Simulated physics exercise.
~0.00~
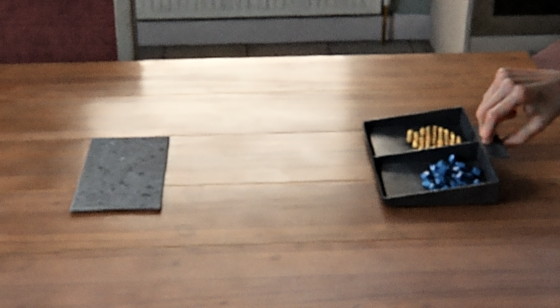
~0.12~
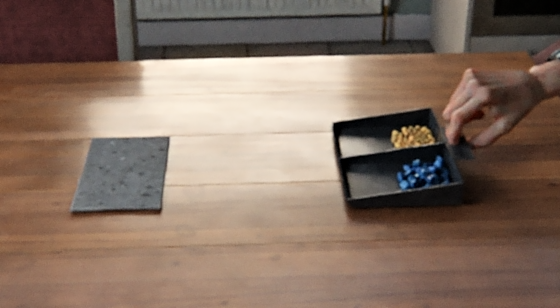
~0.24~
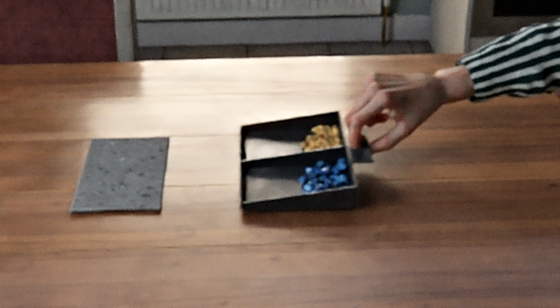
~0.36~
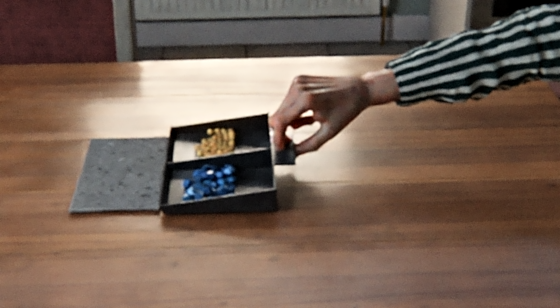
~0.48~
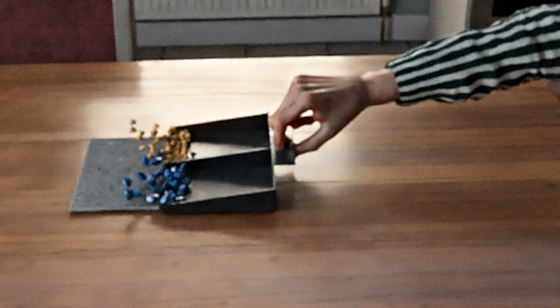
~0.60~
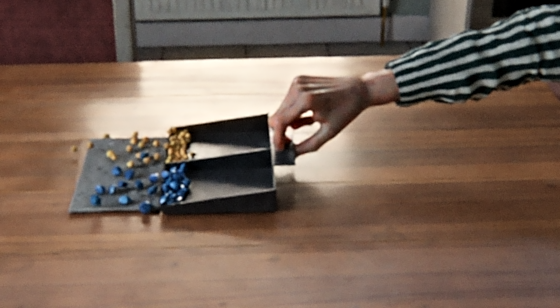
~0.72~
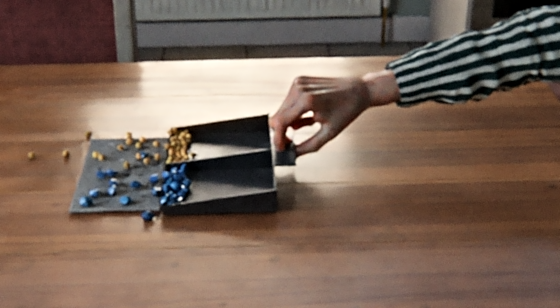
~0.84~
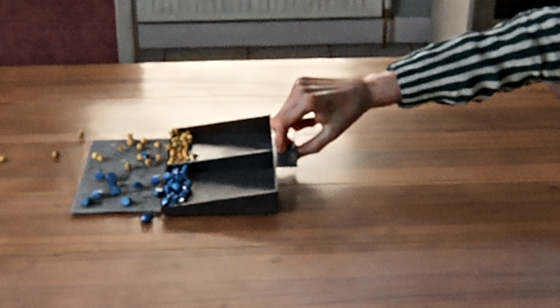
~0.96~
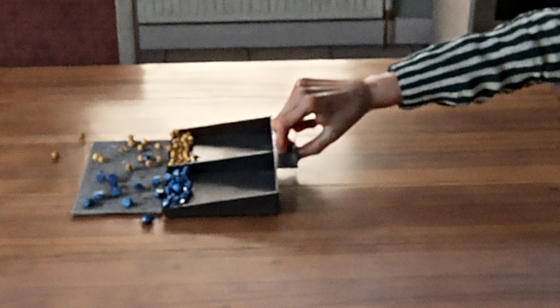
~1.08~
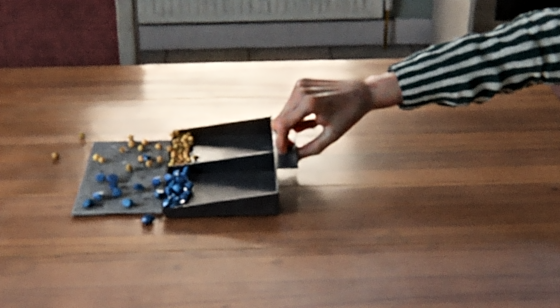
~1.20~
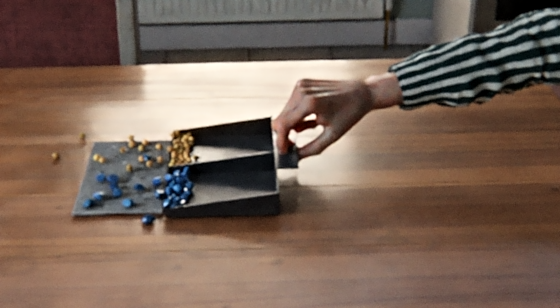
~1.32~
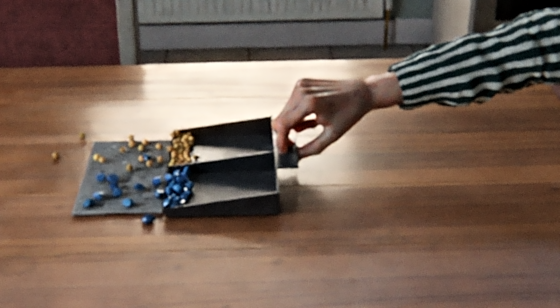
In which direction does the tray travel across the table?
The tray travels to the left, toward the gray slab, as the hand pushes it.
